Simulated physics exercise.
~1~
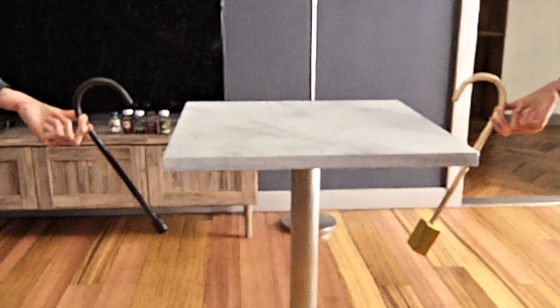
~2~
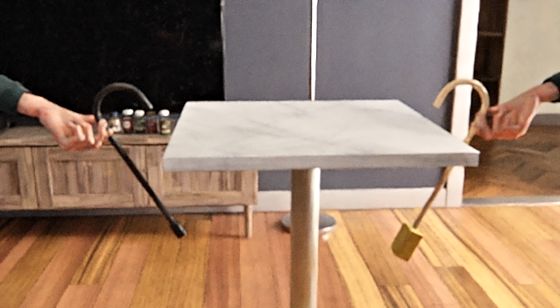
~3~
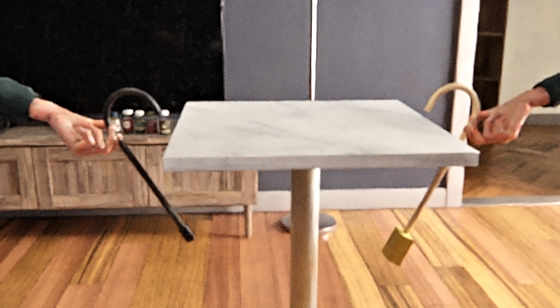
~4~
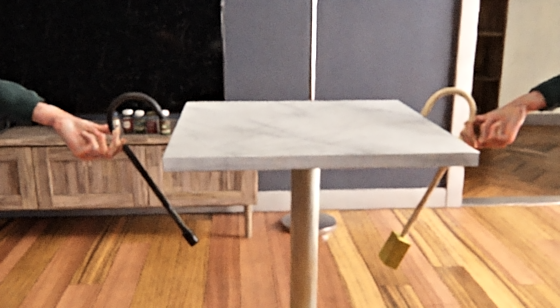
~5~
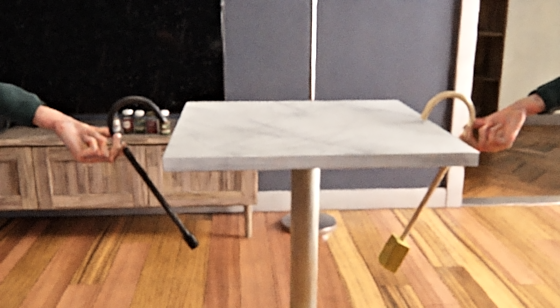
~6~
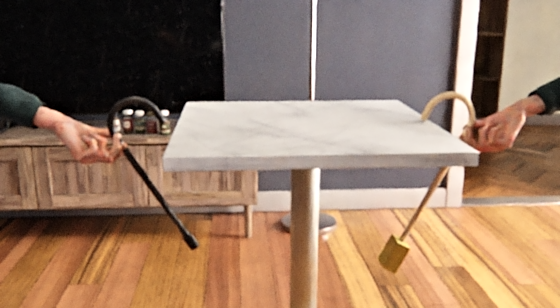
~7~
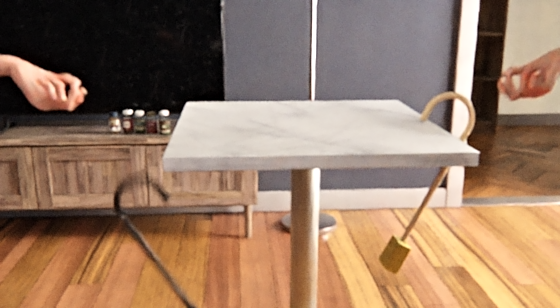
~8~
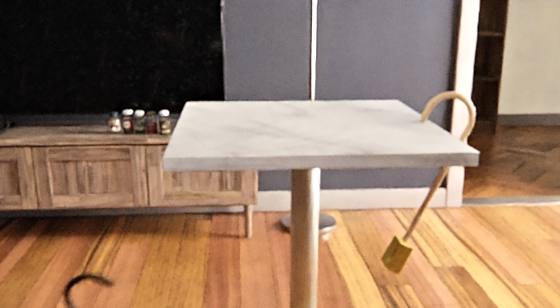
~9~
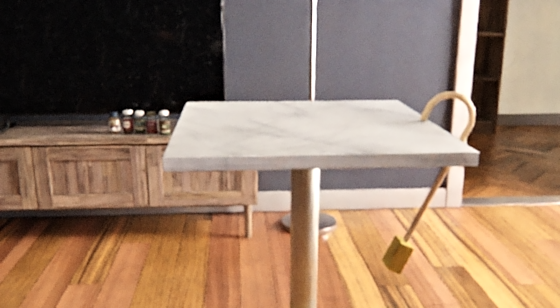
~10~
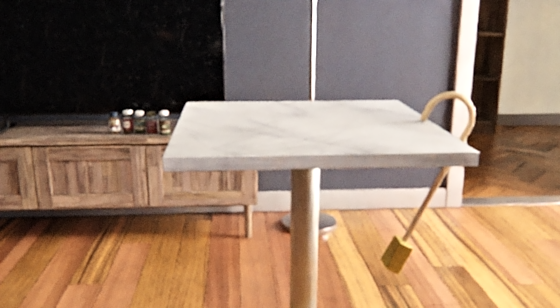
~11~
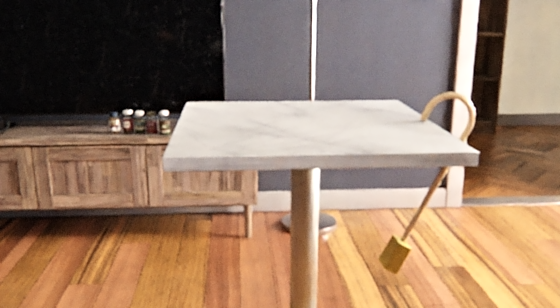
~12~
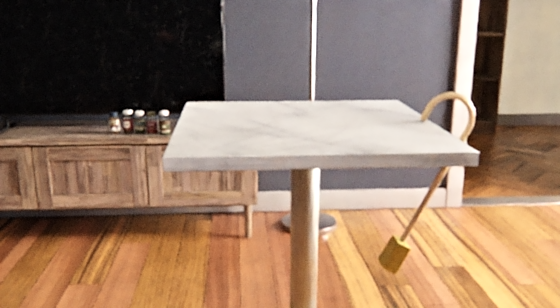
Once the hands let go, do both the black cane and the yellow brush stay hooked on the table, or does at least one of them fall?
At least one falls, as the black cane drops past the left edge toward the floor. The yellow brush stays hooked on the right edge.
